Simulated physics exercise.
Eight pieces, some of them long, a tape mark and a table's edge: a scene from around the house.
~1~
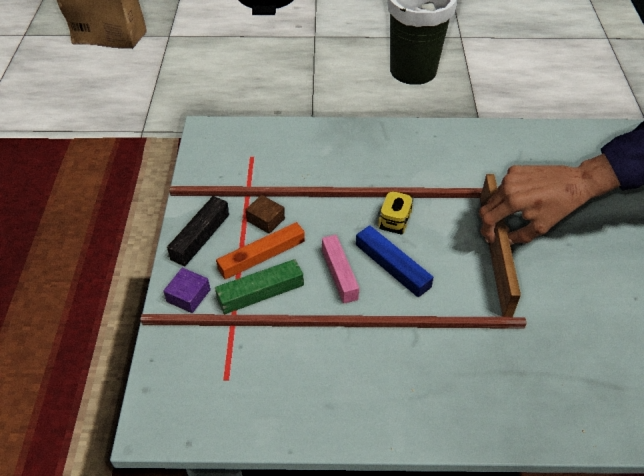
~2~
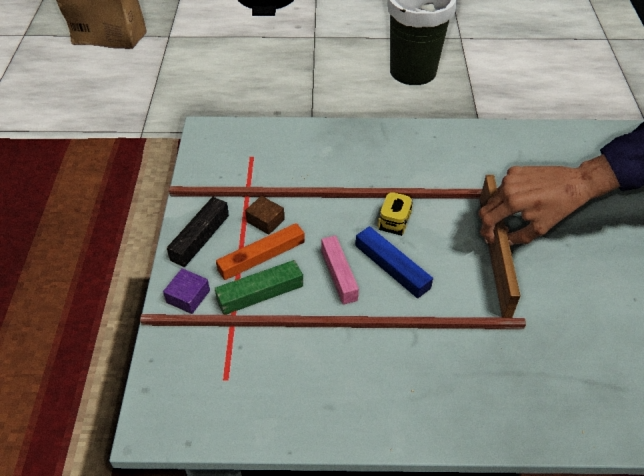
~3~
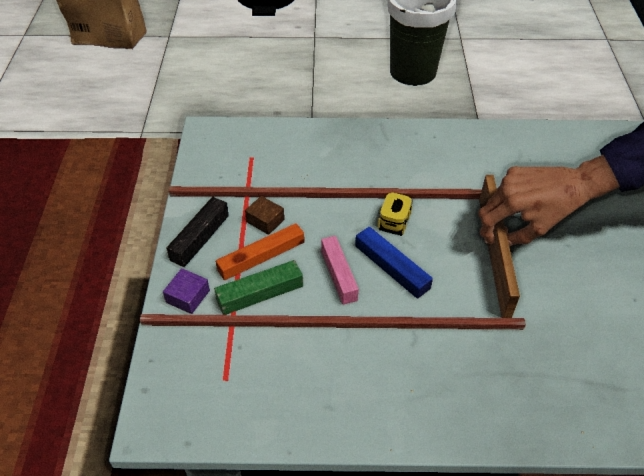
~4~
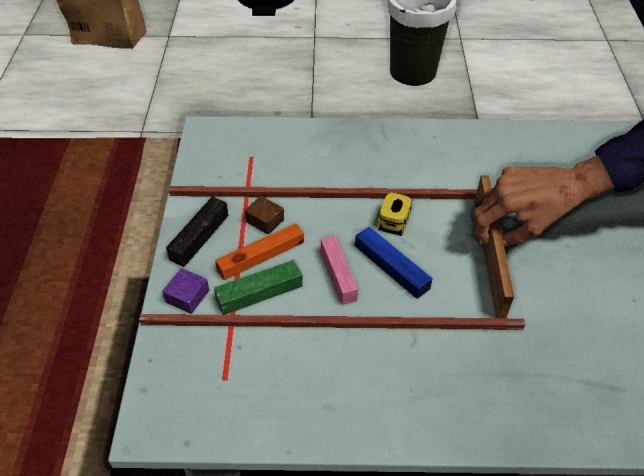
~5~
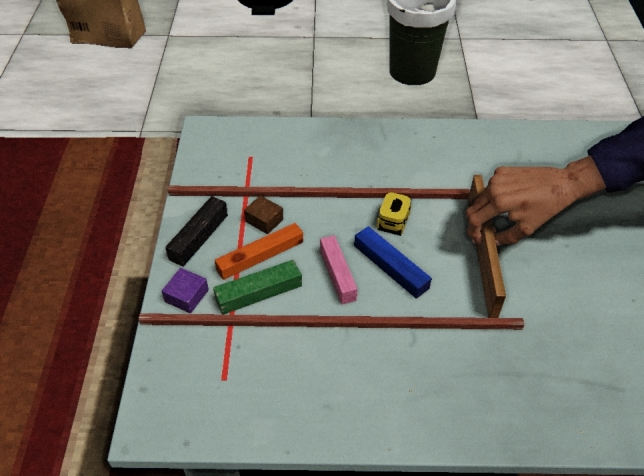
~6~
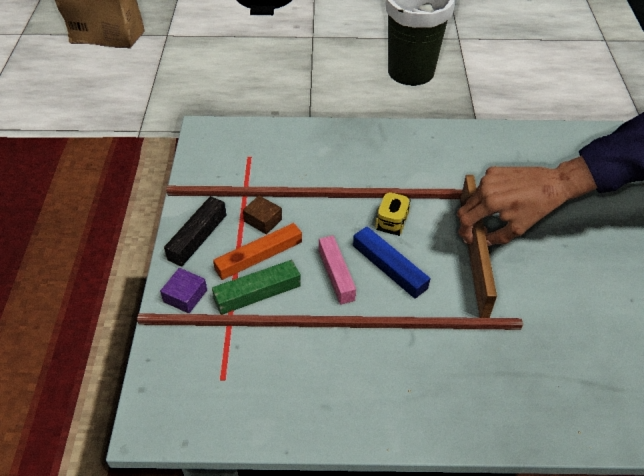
On a pale tabletop, a hand sliding a wooden board slightly left between two rails, eight colourful pieces lying almost still.
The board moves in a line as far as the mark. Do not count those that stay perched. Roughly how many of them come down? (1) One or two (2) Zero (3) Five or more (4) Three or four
Option 1: One or two.
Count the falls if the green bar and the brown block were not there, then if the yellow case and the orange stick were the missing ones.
The first count is 0 and the second is 0.
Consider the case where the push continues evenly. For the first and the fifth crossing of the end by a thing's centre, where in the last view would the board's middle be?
The first puts it near (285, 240), the next near (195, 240).
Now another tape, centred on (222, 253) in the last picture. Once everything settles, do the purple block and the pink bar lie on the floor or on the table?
Outcome - purple block topples off, pink bar is left in place.
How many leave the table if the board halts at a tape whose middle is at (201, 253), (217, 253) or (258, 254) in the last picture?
So, one try after another, the floor gets 4, then 4, then 1.
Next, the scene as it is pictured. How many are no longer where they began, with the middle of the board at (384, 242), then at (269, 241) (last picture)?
So far 2, and 8 at the second.
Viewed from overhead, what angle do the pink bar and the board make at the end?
Misalignment: Close to 20°.
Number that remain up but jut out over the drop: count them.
The tally is 3.
Soon after, none off yet; purple block at rest near (184, 290); black bar at rest near (196, 230); orange stick at rest near (259, 251).
Then, none off yet; purple block at rest near (184, 290); black bar at rest near (196, 230); orange stick moved a little near (248, 252).
Further on, none off yet; purple block tipped a little near (129, 288); black bar moving near (192, 229); orange stick moved about its own width near (191, 259).
At rest, the number that fall off is one or two; fallen, purple block.
